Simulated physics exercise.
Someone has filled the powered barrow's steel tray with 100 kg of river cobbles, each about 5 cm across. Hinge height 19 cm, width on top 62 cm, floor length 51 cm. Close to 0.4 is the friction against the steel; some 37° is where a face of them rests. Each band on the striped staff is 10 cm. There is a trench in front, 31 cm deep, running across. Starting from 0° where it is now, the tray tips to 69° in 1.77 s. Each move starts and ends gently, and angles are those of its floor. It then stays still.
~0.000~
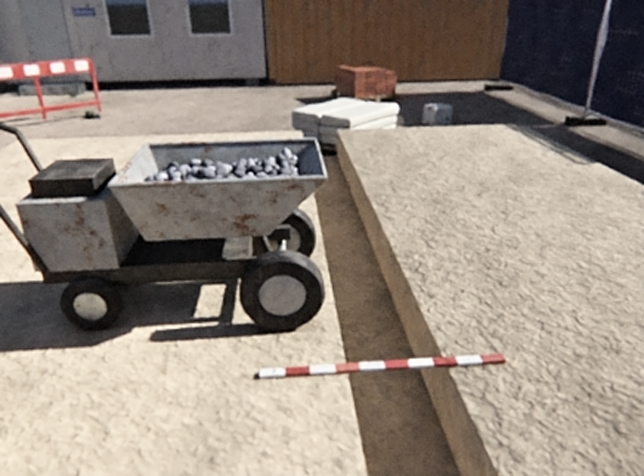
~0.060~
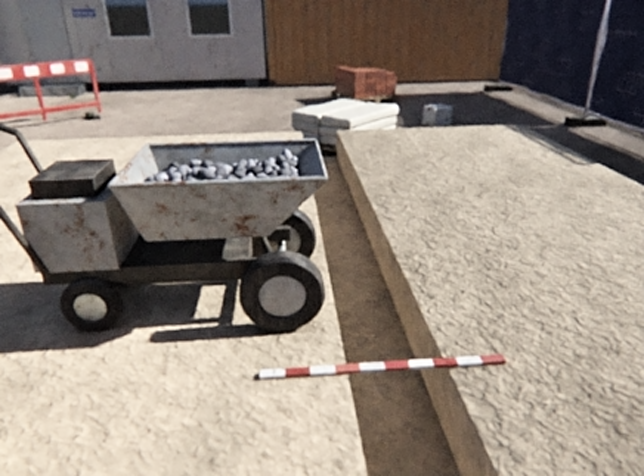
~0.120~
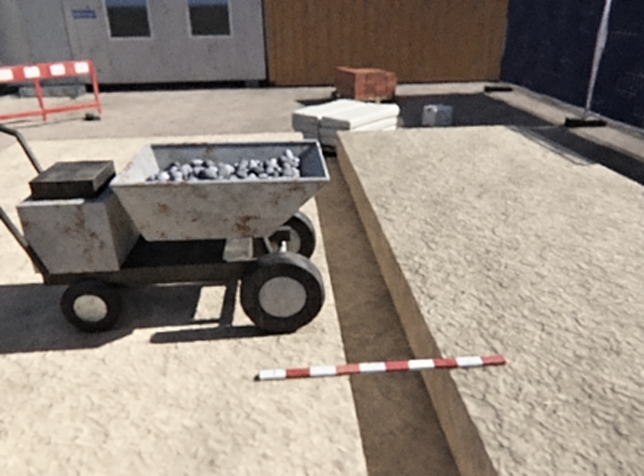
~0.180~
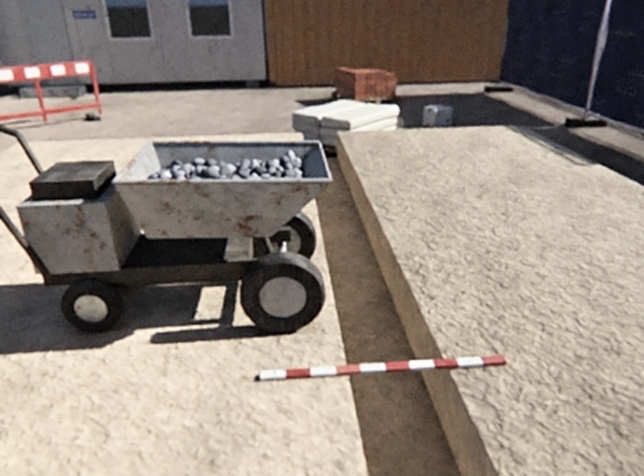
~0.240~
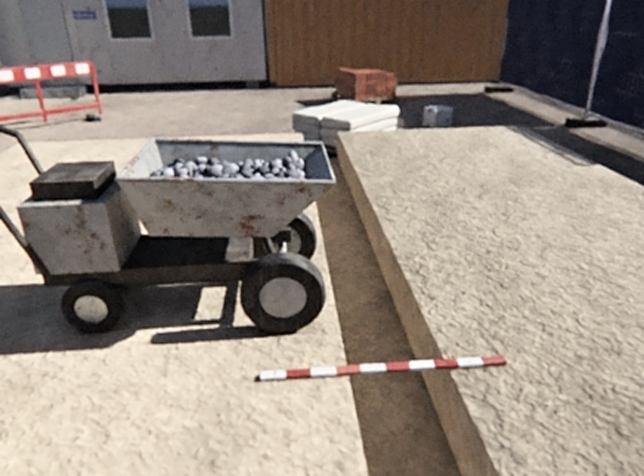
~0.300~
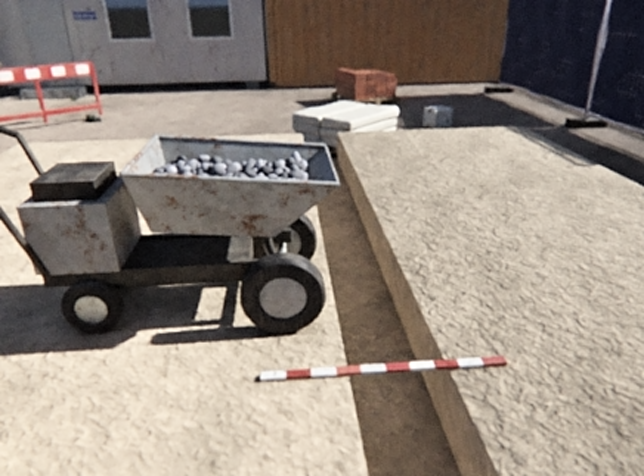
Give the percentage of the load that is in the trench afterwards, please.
Near 33 per cent of the load.
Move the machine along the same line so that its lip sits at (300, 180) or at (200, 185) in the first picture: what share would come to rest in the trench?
60 % and 90 %.
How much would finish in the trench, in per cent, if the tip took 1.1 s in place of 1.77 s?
Close to 30 percent, then.
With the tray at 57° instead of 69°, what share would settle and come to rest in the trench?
About 45 per cent would end up in the trench.
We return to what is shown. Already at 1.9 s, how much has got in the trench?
Roughly 10 percent of the load.
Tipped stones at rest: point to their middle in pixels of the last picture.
The middle should be near (440, 287).
After 1.3 s the floor is at 58°; 100 % in the tray; the foremost stones are at (404, 244).
After 1.9 s the floor is at 69°; 39 % in the tray, 9 % in the trench, 52 % past the trench; the foremost stones are at (507, 281).
After 2.2 s the floor is at 69°; 11 % in the tray, 19 % in the trench, 70 % past the trench; the foremost stones are at (559, 273).
After 4.2 s the floor is at 69°; 0 % in the tray, 33 % in the trench, 67 % past the trench; the foremost stones are at (588, 273).
